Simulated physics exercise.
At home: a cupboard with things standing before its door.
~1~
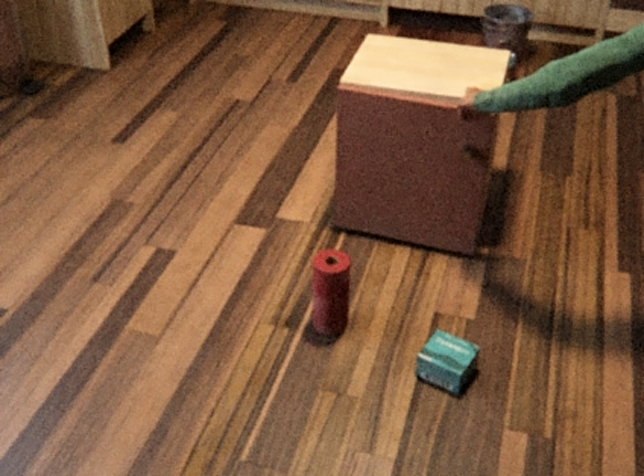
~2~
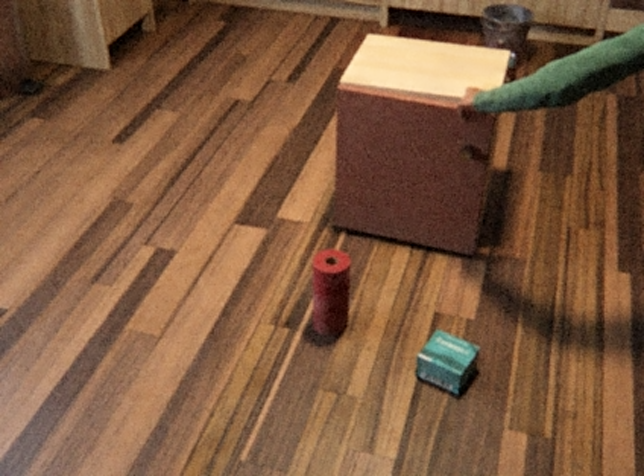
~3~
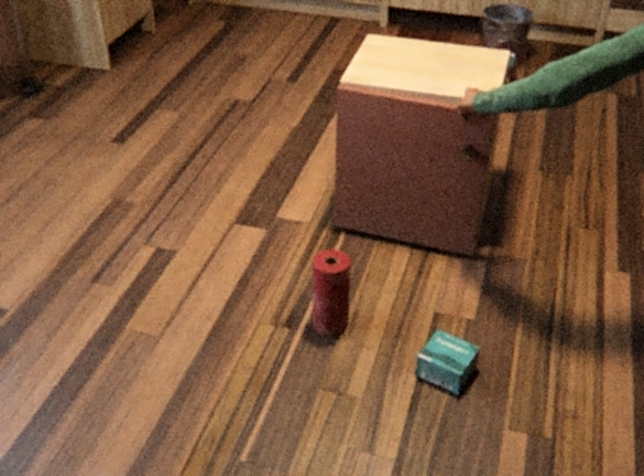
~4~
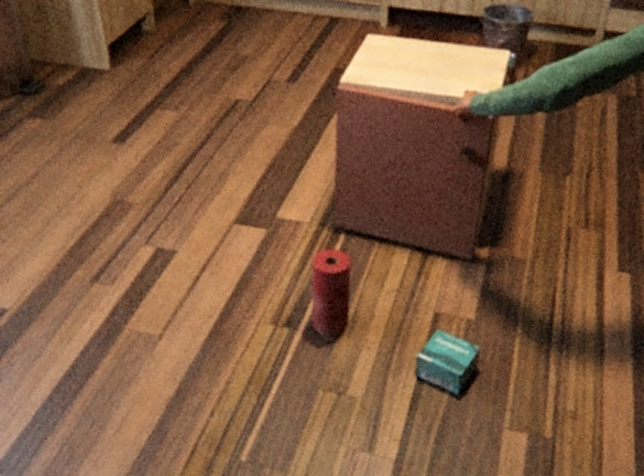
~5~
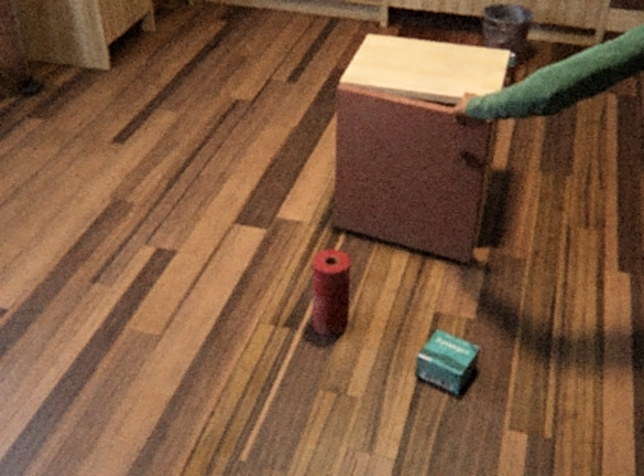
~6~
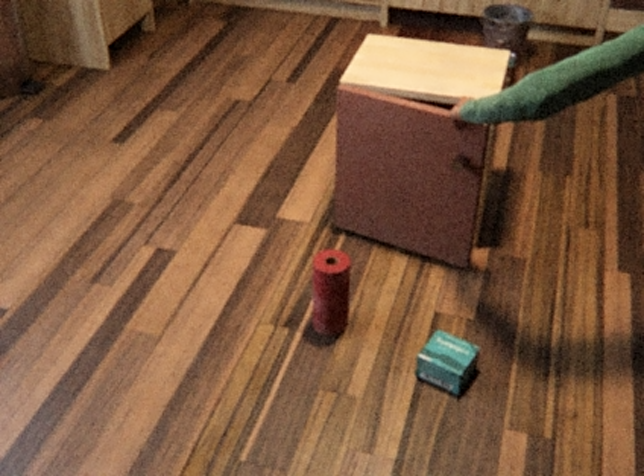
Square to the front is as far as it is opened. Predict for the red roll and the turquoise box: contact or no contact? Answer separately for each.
Red roll: Contact, turquoise box: No contact.
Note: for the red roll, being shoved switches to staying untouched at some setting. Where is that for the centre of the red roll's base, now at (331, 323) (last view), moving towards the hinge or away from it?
Threshold: About (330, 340).
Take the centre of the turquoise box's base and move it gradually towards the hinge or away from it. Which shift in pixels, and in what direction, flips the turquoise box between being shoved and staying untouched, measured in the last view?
Up, roughly 44 px.
Then, 1.84 s past the last view, door 76° open; red roll travelled a little near (312, 294); turquoise box at rest near (447, 361).
Finally, the red roll gets knocked, near (273, 290); the turquoise box escapes contact, near (447, 361).
